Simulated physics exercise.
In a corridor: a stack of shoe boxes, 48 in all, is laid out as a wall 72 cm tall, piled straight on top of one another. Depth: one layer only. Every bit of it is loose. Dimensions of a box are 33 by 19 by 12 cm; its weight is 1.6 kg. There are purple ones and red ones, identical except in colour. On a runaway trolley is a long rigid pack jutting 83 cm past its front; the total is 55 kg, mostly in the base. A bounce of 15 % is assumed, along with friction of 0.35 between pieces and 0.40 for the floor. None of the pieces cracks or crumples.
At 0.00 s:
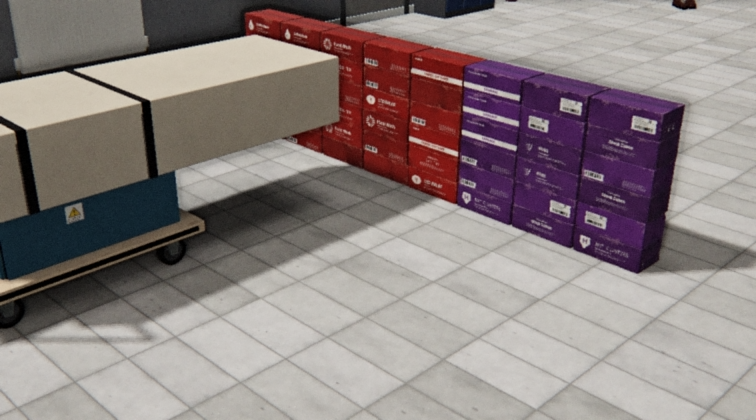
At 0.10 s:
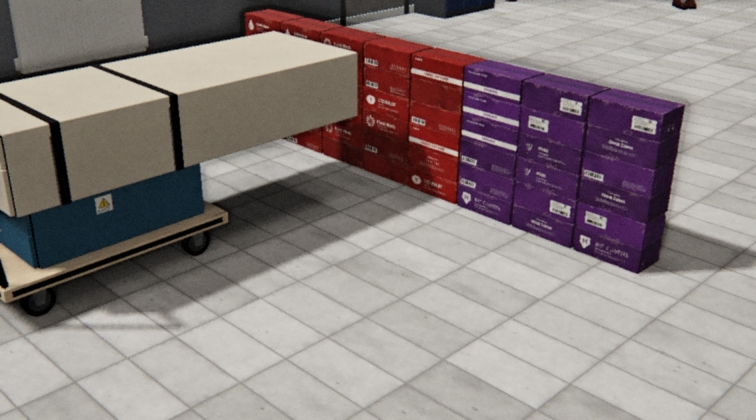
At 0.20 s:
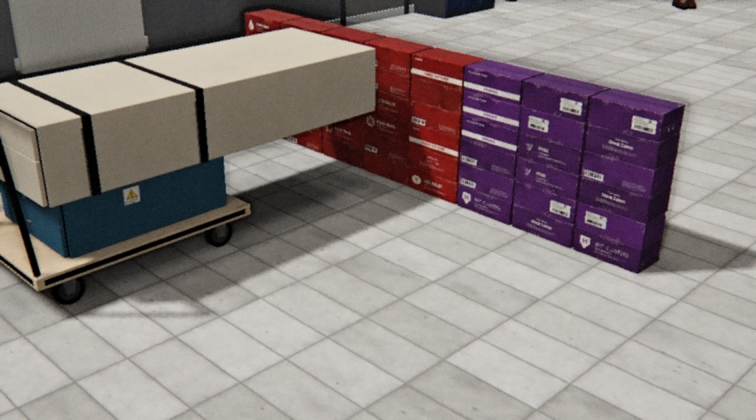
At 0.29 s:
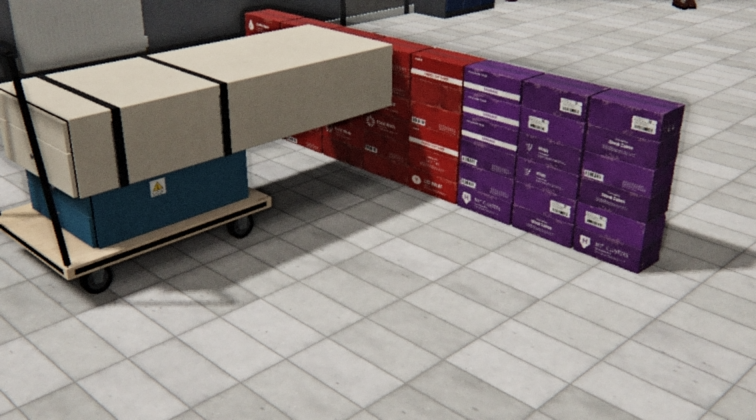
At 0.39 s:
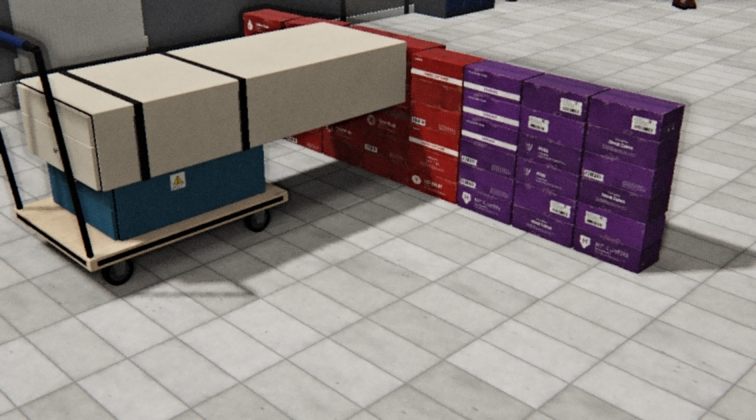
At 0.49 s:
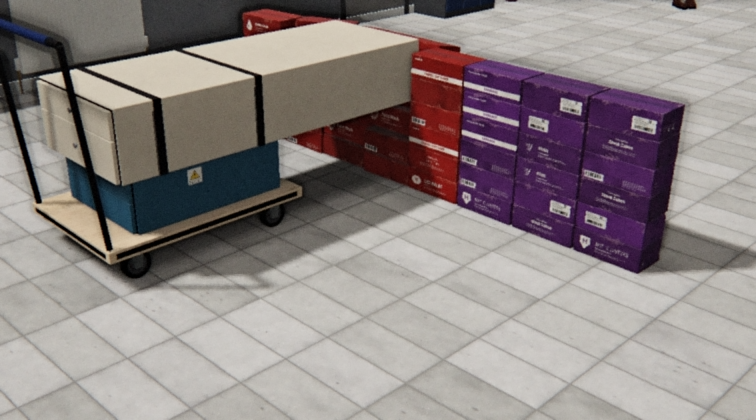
In the video, a flat trolley carrying a long, strapped beige load on a blue box rolls rightward toward a wall of stacked red and purple boxes, and the overhanging end pushes into the red section, shifting some boxes slightly.
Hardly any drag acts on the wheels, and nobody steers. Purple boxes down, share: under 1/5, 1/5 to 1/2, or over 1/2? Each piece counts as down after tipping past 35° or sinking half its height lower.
Under 1/5.
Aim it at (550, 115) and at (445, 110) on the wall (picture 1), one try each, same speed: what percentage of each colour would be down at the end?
First try then second: Red 0 and 30, purple 60 and 30 per cent.
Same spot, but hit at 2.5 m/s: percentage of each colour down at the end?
The red would finish 40 in a hundred down, the purple 0 in a hundred.
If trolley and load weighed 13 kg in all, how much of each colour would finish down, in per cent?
Share down - red: 40; purple: 0 (per cent).
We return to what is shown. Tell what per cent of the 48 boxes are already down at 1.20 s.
20 per cent at that moment.
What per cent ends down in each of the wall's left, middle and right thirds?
In per cent: Left 40, middle 20, right 0.
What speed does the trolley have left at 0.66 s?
Speed: Near 0.8 m/s.
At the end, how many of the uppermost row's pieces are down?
3.
Around 0.66 s, load 30 cm past the wall's line, still rolling; none of the 18 purple boxes down (6 of 48 in all colours); top purple box unmoved; top red box tipped 54°, 16 cm lower.
Around 1.20 s, load 70 cm past the wall's line, still rolling; none of the 18 purple boxes down (9 of 48 in all colours); top purple box unmoved; top red box on its side.
Finally (2.4 s), load 1.00 m past the wall's line, stopped; none of the 18 purple boxes down (11 of 48 in all colours); top purple box unmoved; top red box on its side. That is 0 per cent. Seen by the last camera, middles, top purple box near (503, 82), top red box near (440, 117).
